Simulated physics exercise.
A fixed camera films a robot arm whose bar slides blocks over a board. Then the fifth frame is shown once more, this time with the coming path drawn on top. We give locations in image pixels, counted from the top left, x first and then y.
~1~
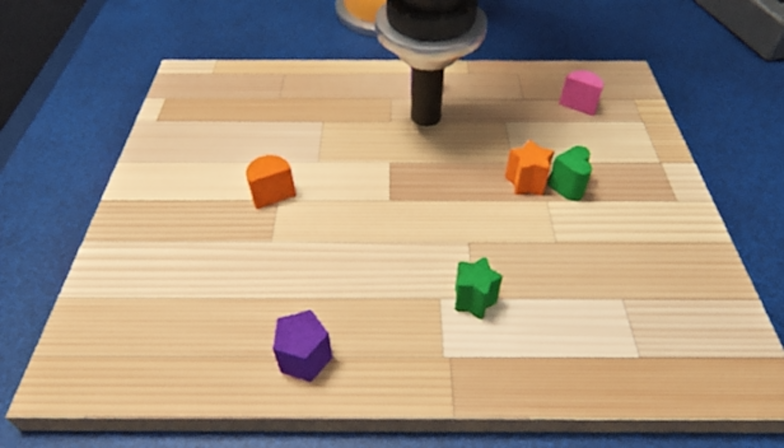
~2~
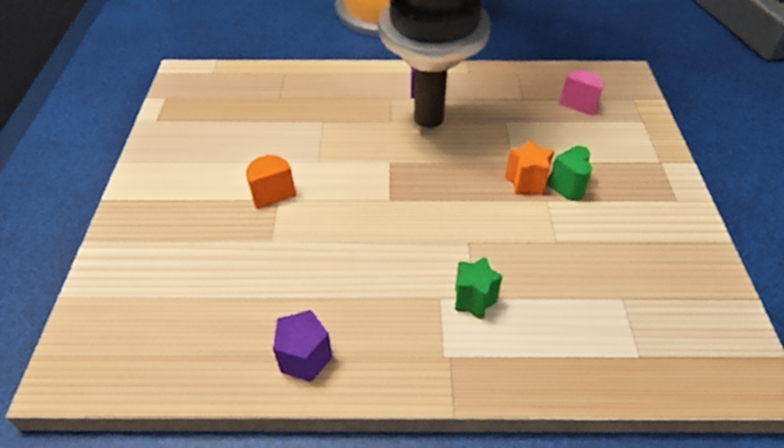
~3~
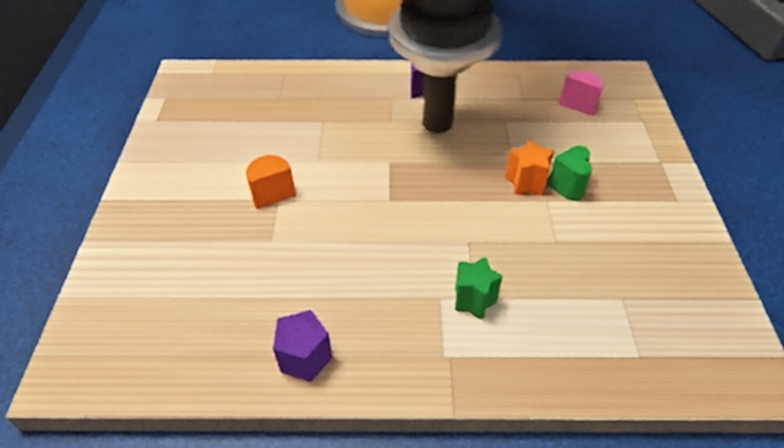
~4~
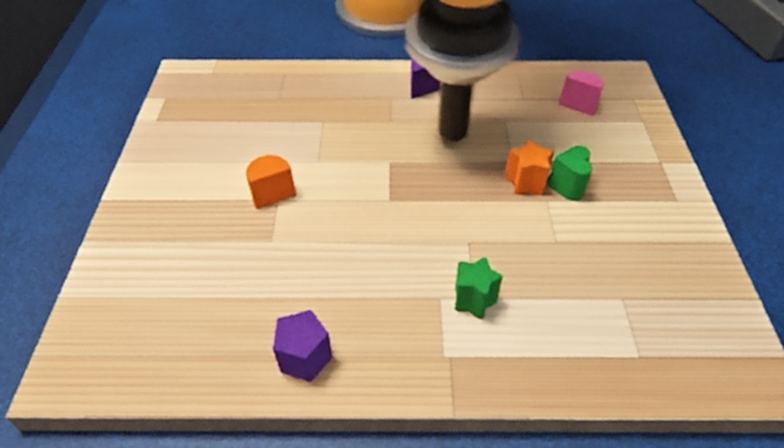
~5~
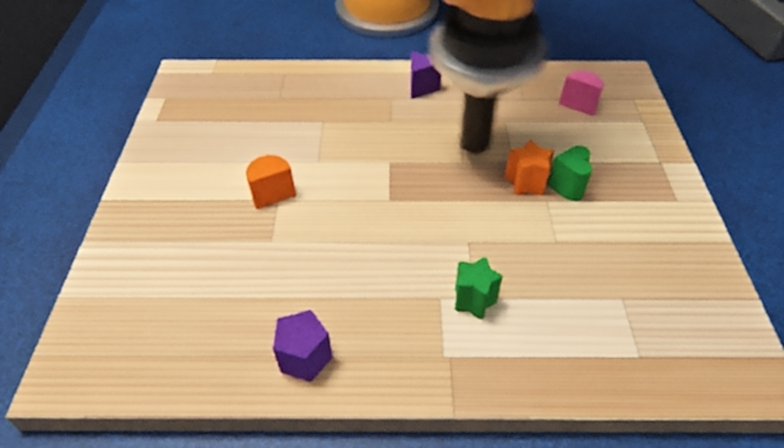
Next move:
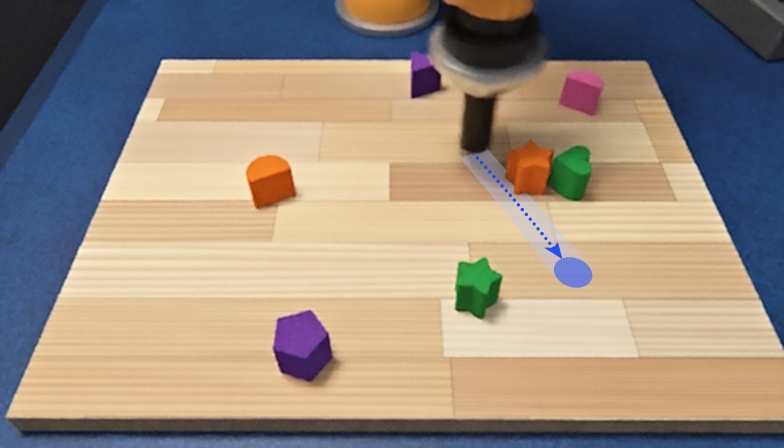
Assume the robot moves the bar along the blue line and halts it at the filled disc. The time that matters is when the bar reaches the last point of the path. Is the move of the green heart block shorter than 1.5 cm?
I'd say yes.
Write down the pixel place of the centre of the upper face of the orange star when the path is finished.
In the picture, that point is around (558, 172).
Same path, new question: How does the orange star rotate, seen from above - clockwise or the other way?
It goes round opposite to clock hands.
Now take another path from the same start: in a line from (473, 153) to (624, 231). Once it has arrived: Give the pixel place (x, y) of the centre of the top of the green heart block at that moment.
Pixel (618, 167).
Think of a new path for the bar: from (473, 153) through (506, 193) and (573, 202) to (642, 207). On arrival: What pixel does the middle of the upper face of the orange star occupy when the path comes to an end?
The centre of its top will be at (566, 149).
The drawn path runs straight from (473, 153) to (573, 272).
What follows on the original path. One third of the way, bar (507, 179); orange star (549, 161), turned 40° anticlockwise; green heart block (584, 159).
Two thirds of the way, bar (540, 218); orange star (558, 172), turned 95° anticlockwise; green heart block (588, 157).
At the end, bar (577, 262); orange star (558, 172), turned 95° anticlockwise; green heart block (588, 157).
